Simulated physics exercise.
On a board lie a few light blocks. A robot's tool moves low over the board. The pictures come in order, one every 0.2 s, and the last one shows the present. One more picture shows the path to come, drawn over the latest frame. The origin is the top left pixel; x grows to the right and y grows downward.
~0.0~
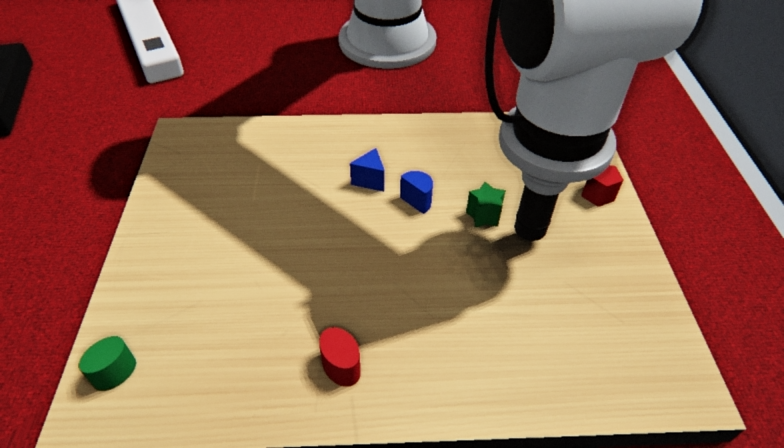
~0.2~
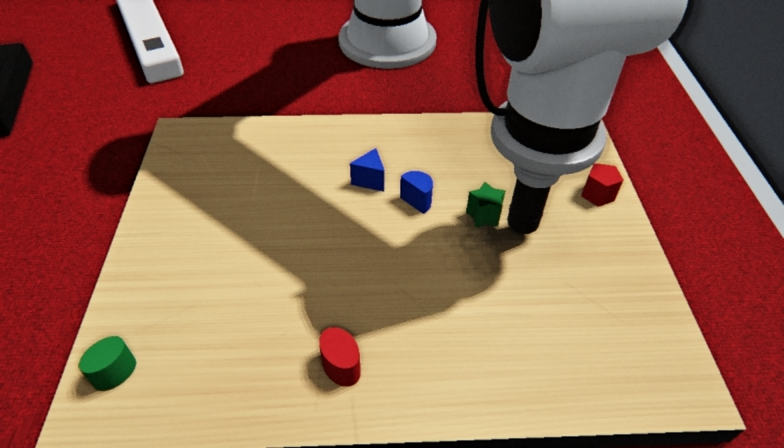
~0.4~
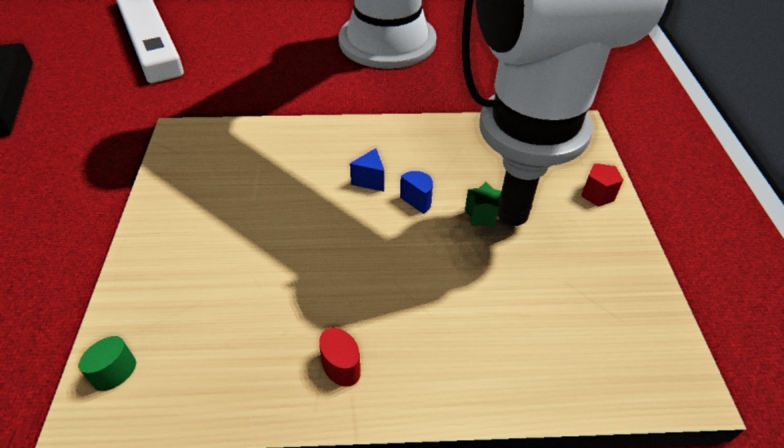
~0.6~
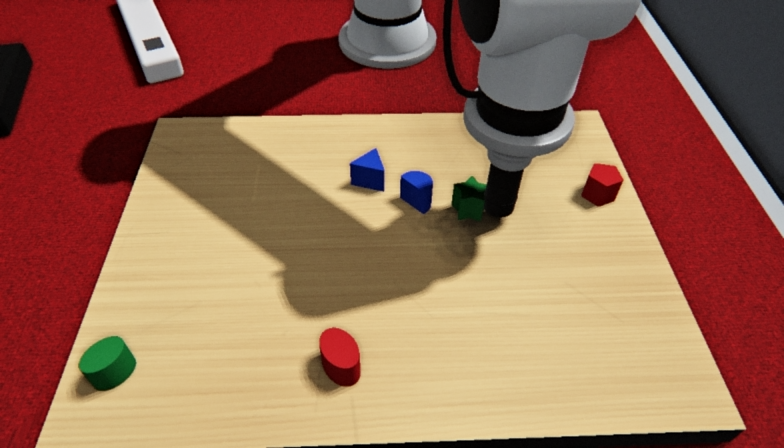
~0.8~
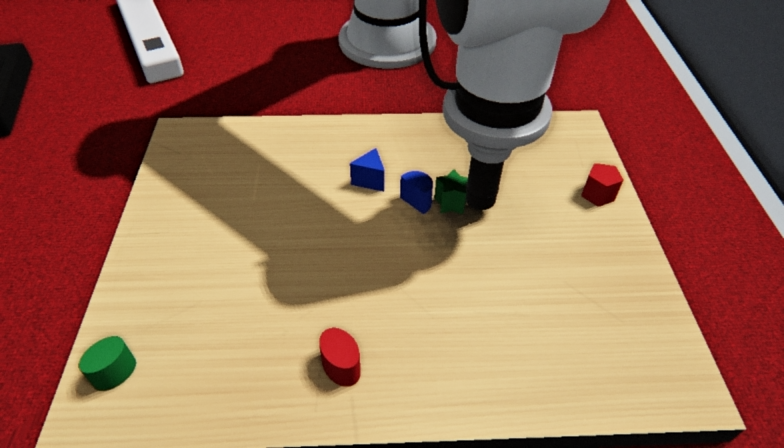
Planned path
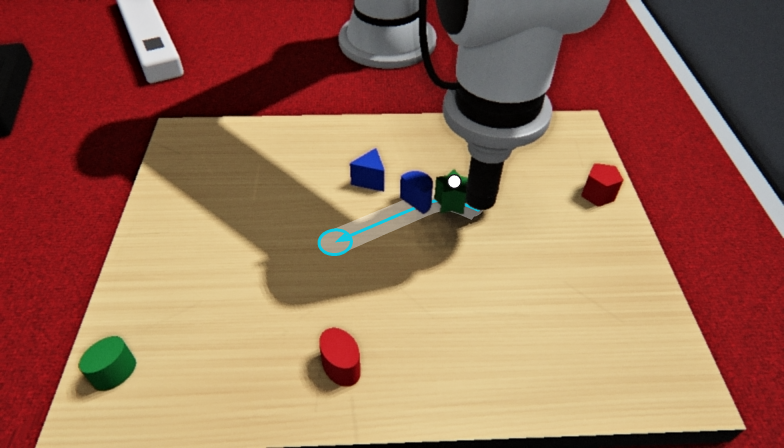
In this clip, a robot arm's dark tool moves left low over a wooden board, reaches a green star block and pushes it left toward a blue half-round block, while the blue triangle and the red blocks stay still.
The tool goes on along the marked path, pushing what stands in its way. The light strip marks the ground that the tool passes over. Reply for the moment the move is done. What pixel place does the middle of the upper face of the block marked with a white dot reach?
Roughly at (361, 186).
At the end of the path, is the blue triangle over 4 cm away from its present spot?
No, that is not how it ends up.
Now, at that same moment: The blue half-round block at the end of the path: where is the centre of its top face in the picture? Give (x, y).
It will end up at (339, 174).
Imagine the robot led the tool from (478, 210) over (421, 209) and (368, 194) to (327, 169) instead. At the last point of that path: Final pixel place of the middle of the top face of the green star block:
The middle of its upper face should be somewhere near (302, 140).
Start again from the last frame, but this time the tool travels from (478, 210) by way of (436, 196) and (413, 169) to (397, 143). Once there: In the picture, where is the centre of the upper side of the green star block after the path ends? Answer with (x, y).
At the end it should sit near (392, 160).
Drawn move, from (478, 210) by way of (429, 202) and (383, 221) to (335, 242); the dot is on the green star block.
On the path given first. One third of the way, tool (430, 192); blue triangle (361, 156), turned 35° clockwise; blue half-round block (377, 177); green star block (403, 174).
Two thirds of the way, tool (382, 212); blue triangle (355, 154), turned 90° clockwise; blue half-round block (343, 175), turned 30° clockwise; green star block (367, 183), turned 35° clockwise.
At the end, tool (334, 232); blue triangle (354, 153), turned 95° clockwise; blue half-round block (339, 174), turned 40° clockwise; green star block (361, 186), turned 55° clockwise.
